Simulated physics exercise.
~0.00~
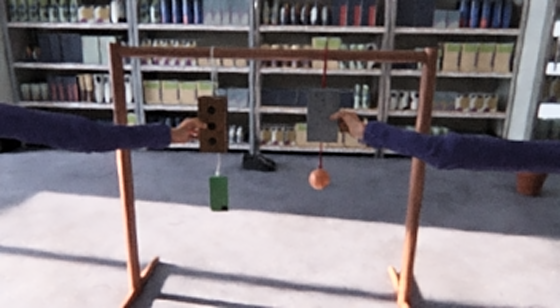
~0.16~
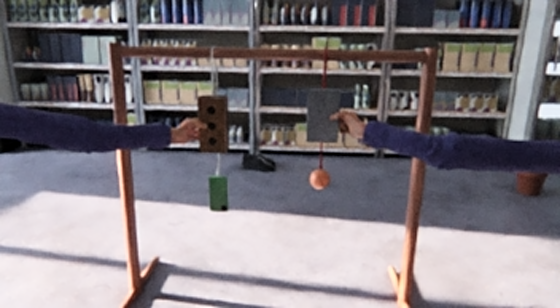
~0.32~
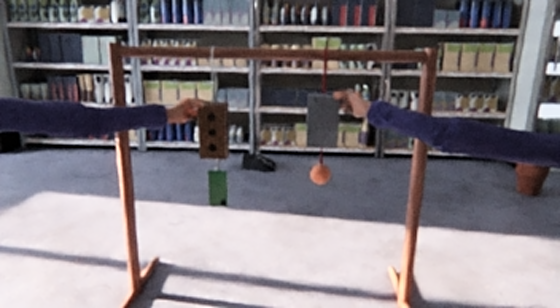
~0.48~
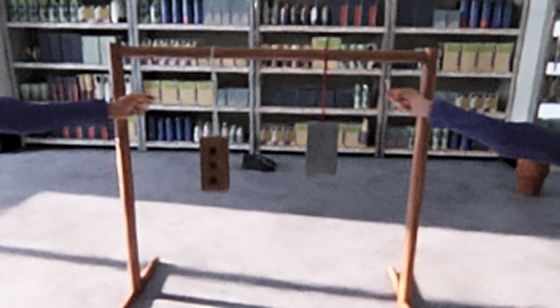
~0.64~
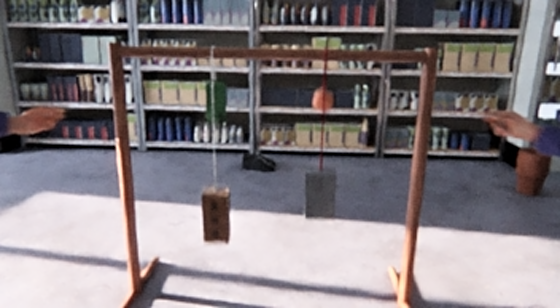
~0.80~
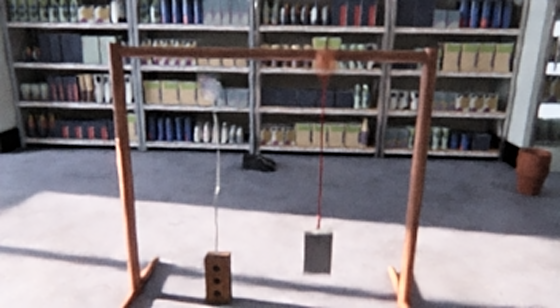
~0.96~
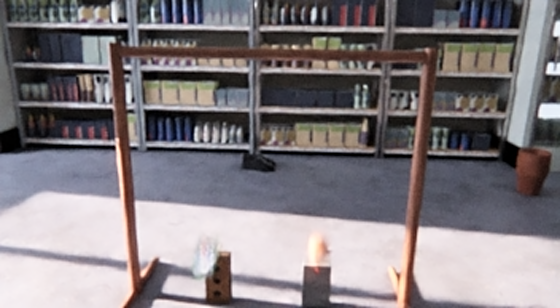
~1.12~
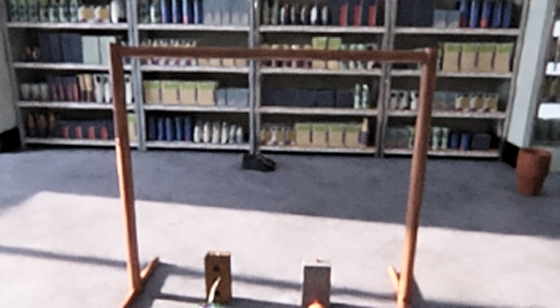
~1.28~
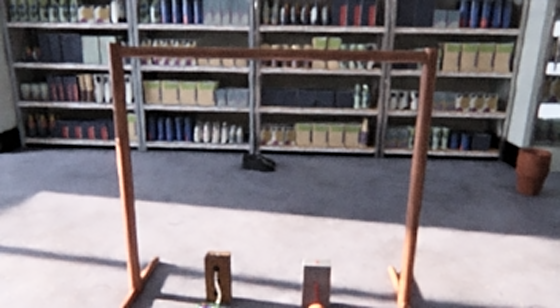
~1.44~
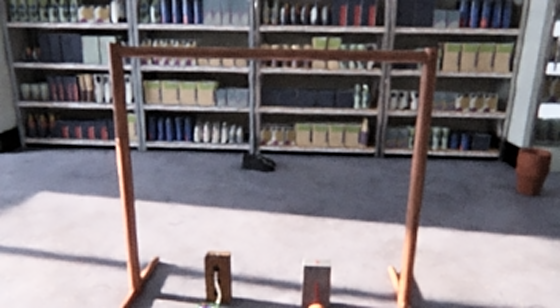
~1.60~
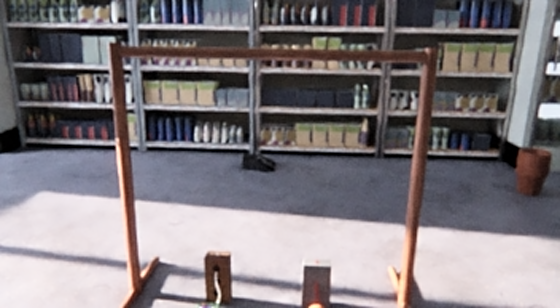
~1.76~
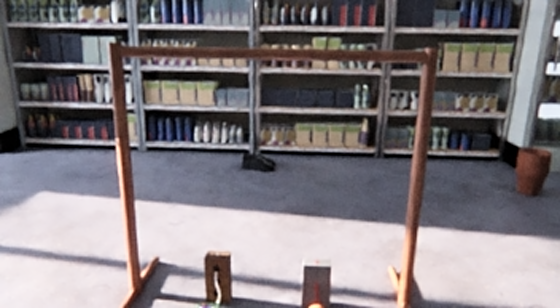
In a room lined with stocked shelves, two hands let go of a brick and a grey block strung over a wooden rail, and both dropped, pulling up a green object and an orange ball, which went over and fell beside them on the floor.
